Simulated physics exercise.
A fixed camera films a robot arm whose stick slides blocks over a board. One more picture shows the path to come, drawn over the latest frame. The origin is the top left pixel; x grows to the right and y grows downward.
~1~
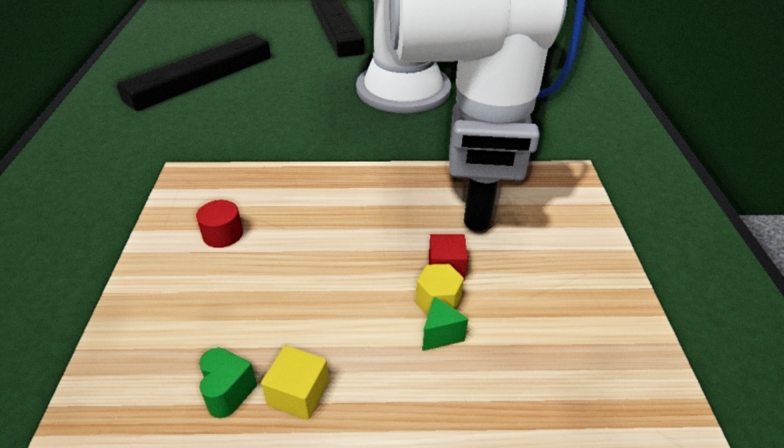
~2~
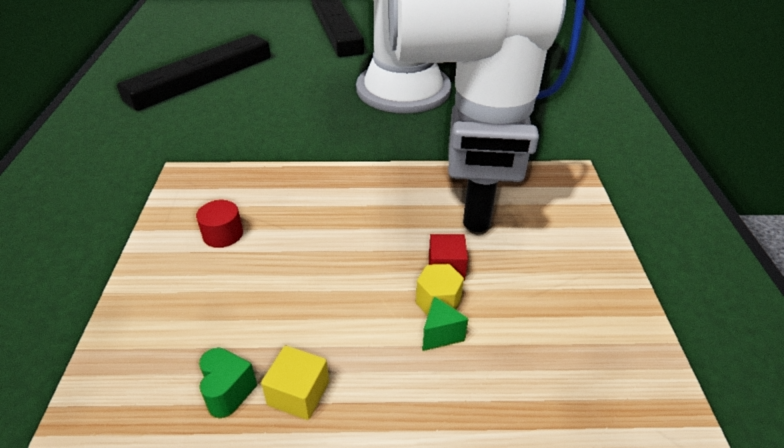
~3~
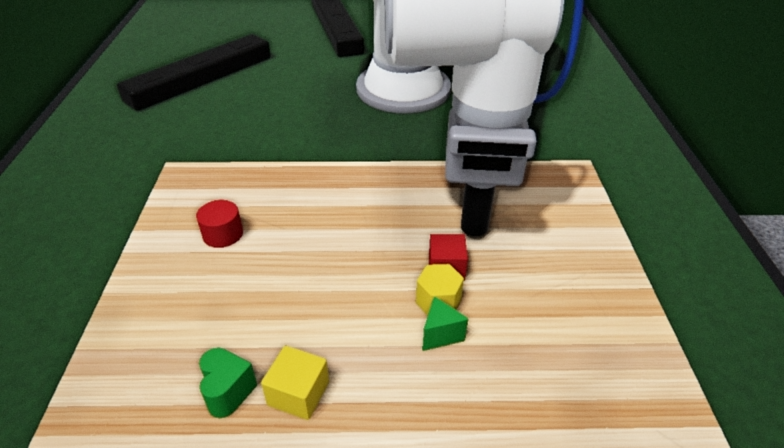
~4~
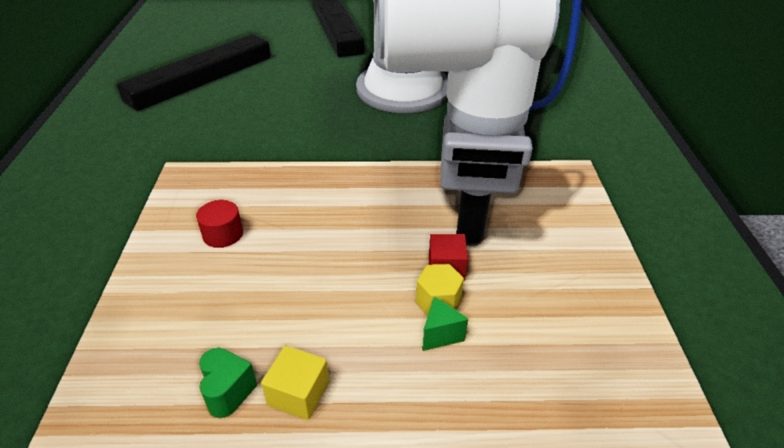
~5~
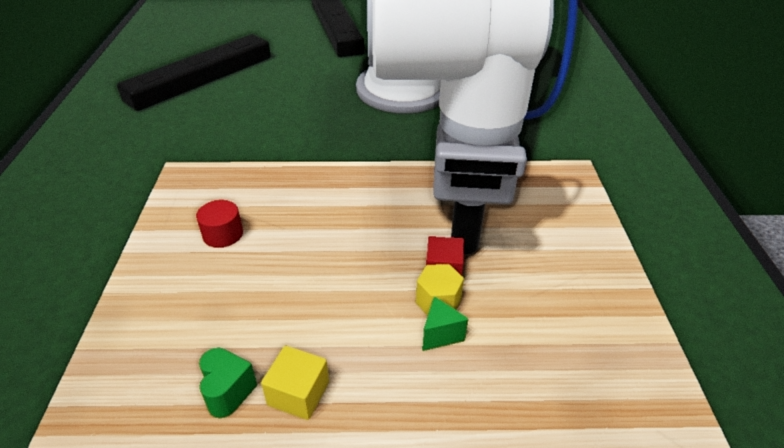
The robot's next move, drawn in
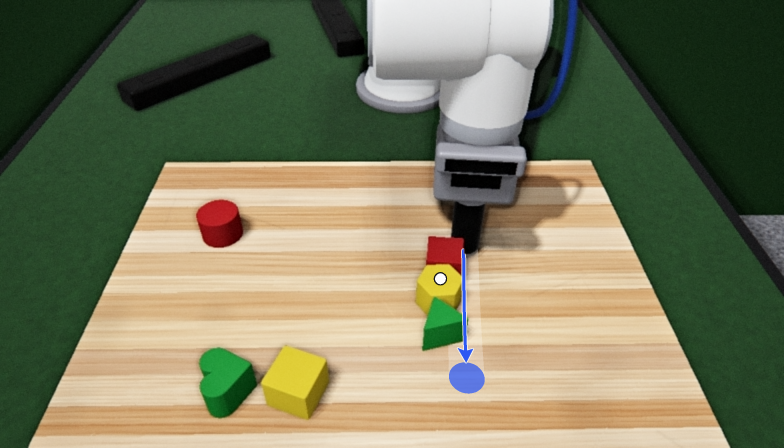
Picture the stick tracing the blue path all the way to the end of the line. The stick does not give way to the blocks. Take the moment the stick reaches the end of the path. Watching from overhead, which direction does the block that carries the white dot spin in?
Watching from overhead, you'd notice the block that carries the white dot rotating counter-clockwise.
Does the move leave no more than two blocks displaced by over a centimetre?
Final answer: No.
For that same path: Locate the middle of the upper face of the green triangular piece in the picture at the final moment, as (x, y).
In the picture, it is at (436, 341).
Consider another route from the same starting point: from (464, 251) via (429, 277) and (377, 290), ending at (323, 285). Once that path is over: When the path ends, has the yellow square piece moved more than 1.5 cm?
In short: No.
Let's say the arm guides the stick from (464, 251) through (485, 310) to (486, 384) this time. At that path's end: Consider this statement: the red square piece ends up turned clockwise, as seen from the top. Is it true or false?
The statement is correct.
Drawn move, from (464, 251) to (467, 378); the dot is on the yellow hexagonal block.
The first path, step by step. One third of the way, stick (465, 282); yellow hexagonal block (412, 295), turned 40° anticlockwise; green triangular piece (443, 323), turned 40° anticlockwise; red square piece (432, 265), turned 80° clockwise.
Two thirds of the way, stick (466, 323); yellow hexagonal block (412, 295), turned 40° anticlockwise; green triangular piece (441, 326), turned 25° anticlockwise; red square piece (431, 265), turned 85° clockwise.
At the end, stick (468, 372); yellow hexagonal block (412, 295), turned 40° anticlockwise; green triangular piece (436, 341), turned 50° clockwise; red square piece (431, 265), turned 85° clockwise.
